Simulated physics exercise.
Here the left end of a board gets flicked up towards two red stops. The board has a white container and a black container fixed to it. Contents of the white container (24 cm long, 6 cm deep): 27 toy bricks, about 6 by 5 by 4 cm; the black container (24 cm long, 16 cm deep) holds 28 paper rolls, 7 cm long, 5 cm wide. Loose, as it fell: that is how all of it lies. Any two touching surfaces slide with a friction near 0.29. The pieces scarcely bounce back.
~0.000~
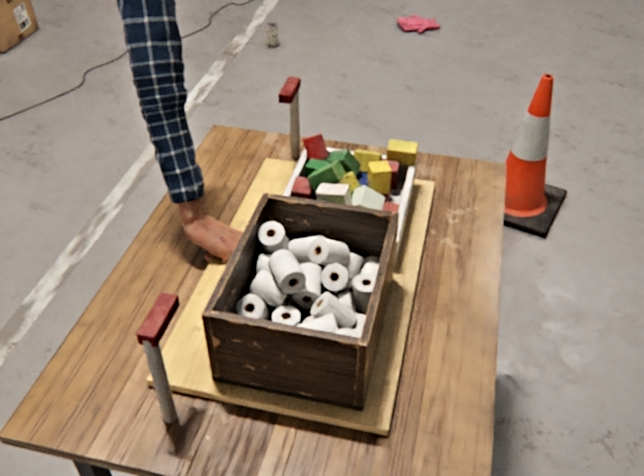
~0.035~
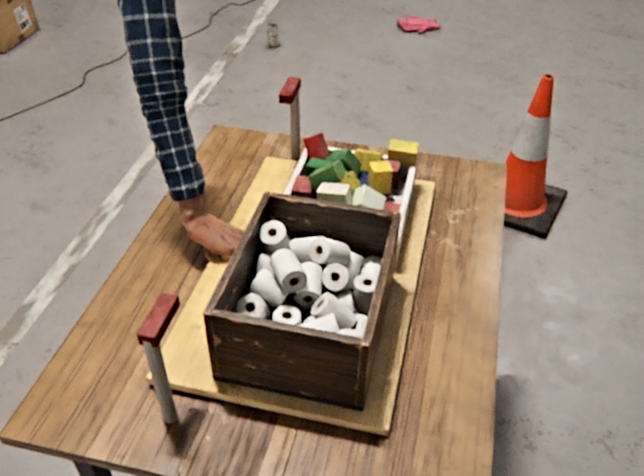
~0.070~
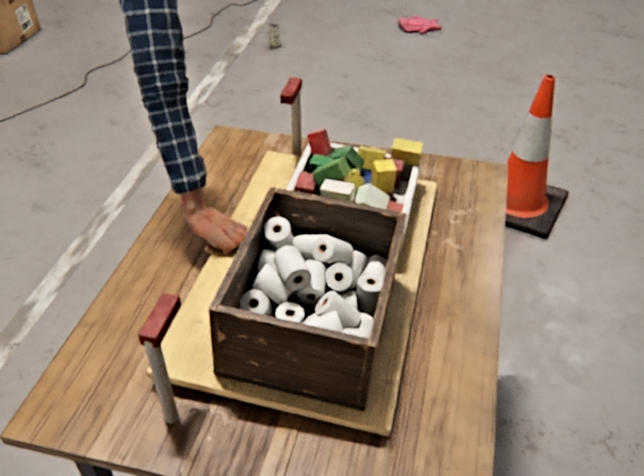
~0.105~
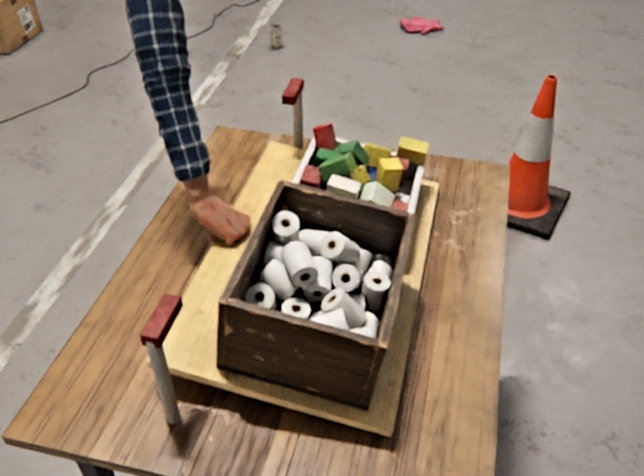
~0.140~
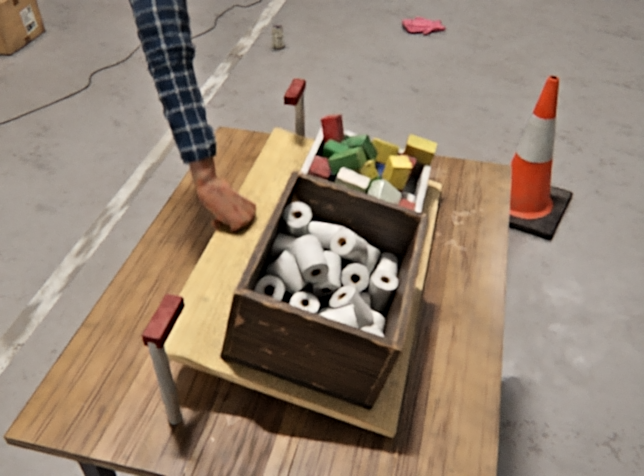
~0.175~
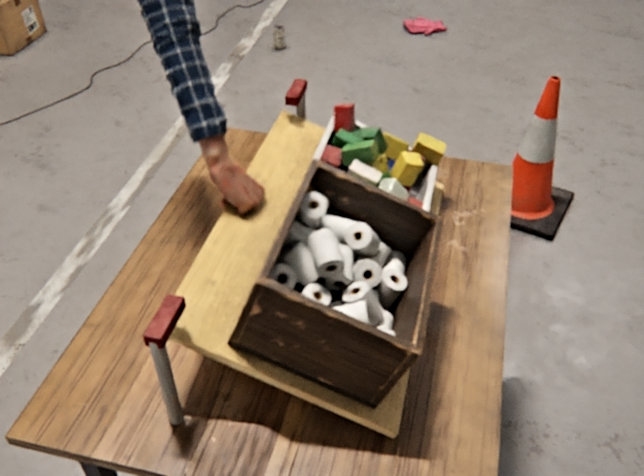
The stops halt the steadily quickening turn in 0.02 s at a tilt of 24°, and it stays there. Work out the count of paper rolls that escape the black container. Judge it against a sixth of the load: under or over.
Spilled fraction: Below one sixth.
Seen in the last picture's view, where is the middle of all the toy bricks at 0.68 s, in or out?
Near (397, 192) in pixels.
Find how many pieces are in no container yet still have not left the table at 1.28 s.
Some 4 in number.
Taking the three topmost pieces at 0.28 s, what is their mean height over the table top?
Mean height: Some 26 cm.
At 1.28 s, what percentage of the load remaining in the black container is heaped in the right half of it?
Share in that half: About 80 %.
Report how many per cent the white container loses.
White container: 30%.
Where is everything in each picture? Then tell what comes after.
In the first picture (places track the rim corner closest to us here), black container (359, 341); white container (its farthest corner) (311, 147); tipped 0°; all still inside.
In the second picture, black container (362, 341); white container (312, 146); tipped 1°.
In the third picture, black container (368, 341); white container (315, 142); tipped 3°.
In the fourth picture, black container (379, 342); white container (320, 135); tipped 8°.
In the fifth picture, black container (395, 344); white container (328, 126); tipped 13°.
In the sixth picture, black container (413, 348); white container (340, 115); tipped 21°; all still inside.
After 0.18 s, the lift is arrested.
After 0.28 s, tilt 24°; the white container is down by 1 of 27 and the black container has all 28.
After 0.42 s, tilt 24°; the white container is down by 5 of 27 and the black container has all 28.
After 0.68 s, tilt 24°; the white container is down by 6 of 27 and the black container is down by 2 of 28.
Outcome (at 1.28 s), the white container is down by 8 of 27 and the black container is down by 2 of 28. Asked share, 2 of 28, 7 per cent.
